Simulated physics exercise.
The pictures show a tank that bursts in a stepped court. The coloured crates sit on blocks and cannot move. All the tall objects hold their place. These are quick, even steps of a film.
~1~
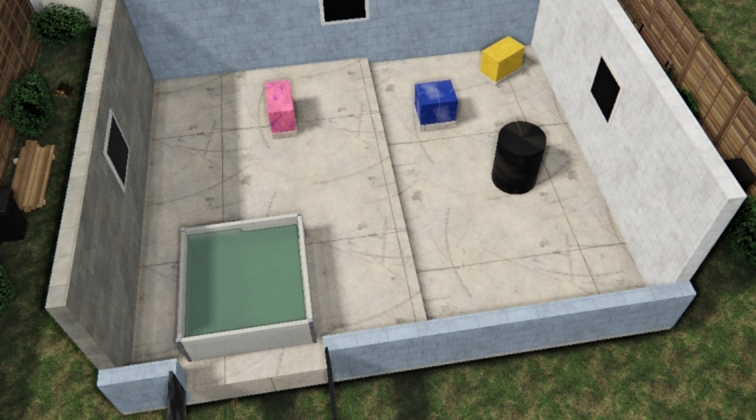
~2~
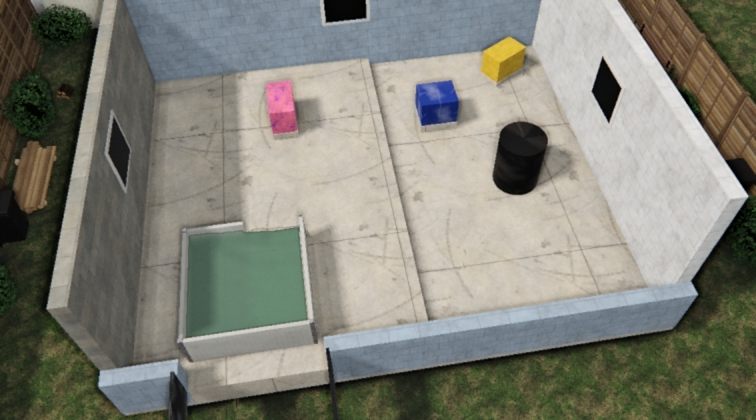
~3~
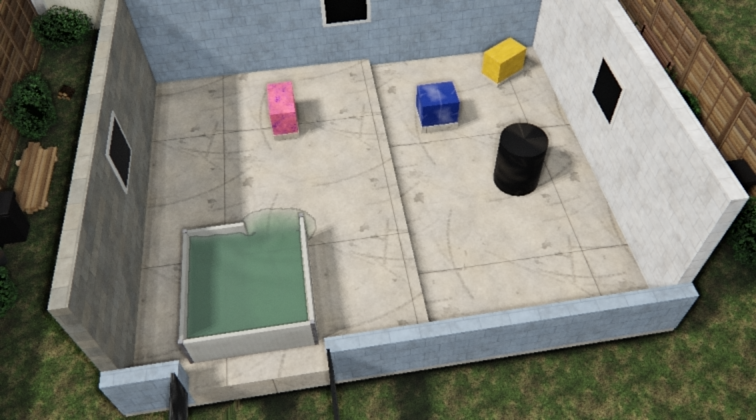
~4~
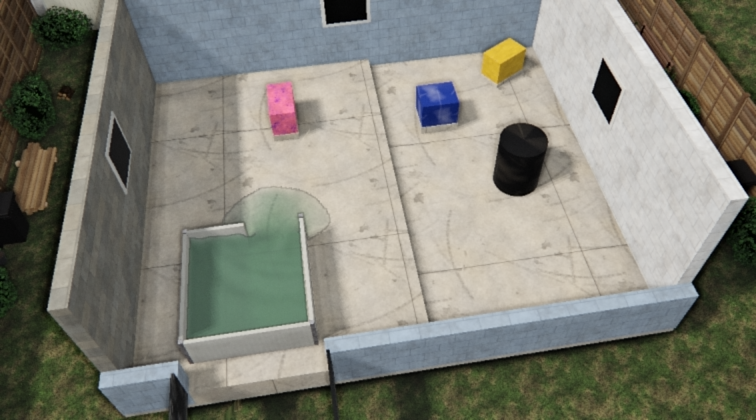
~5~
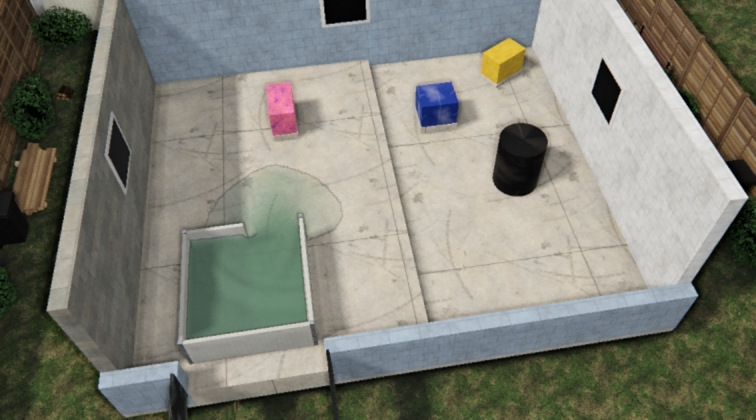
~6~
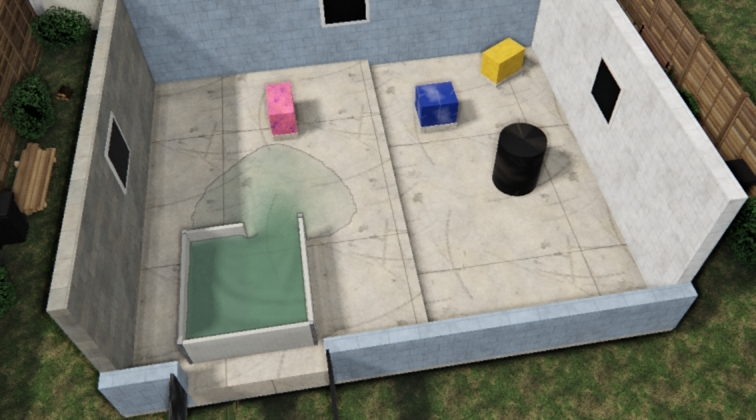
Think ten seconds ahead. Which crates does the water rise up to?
One by one: The blue crate keeps dry; the pink crate is soaked; the yellow crate is soaked.
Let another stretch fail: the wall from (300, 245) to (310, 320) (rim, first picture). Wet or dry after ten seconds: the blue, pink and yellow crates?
In short: The blue crate remains dry; the pink crate remains dry; the yellow crate gets wet.
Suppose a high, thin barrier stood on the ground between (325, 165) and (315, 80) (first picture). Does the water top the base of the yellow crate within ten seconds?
My reading: The yellow crate keeps dry.
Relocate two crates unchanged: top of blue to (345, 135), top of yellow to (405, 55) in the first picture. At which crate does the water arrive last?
It is the yellow crate.
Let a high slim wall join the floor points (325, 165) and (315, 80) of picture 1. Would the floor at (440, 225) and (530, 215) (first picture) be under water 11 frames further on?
In that order: No water, dry.
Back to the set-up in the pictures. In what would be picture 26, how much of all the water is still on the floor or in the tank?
About 100 per cent.
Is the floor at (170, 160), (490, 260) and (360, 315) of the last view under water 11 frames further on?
As listed: Under water, no water, free of water.
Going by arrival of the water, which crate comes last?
I say the yellow-painted one.
A moment on, water covers 20 % of the floor; the blue crate not reached, the pink crate water round its plinth, the yellow crate not reached.
Next, water covers 35 % of the floor; the blue crate water round its plinth, the pink crate water round its plinth, the yellow crate not reached.
Then, water covers 40 % of the floor; the blue crate water round its plinth, the pink crate water round its plinth, the yellow crate not reached.
Later, water covers 55 % of the floor; the blue crate water round its plinth, the pink crate water round its plinth, the yellow crate water round its plinth.
In the end, water covers 80 % of the floor; the blue crate stayed above the water, the pink crate was topped, the yellow crate was topped.
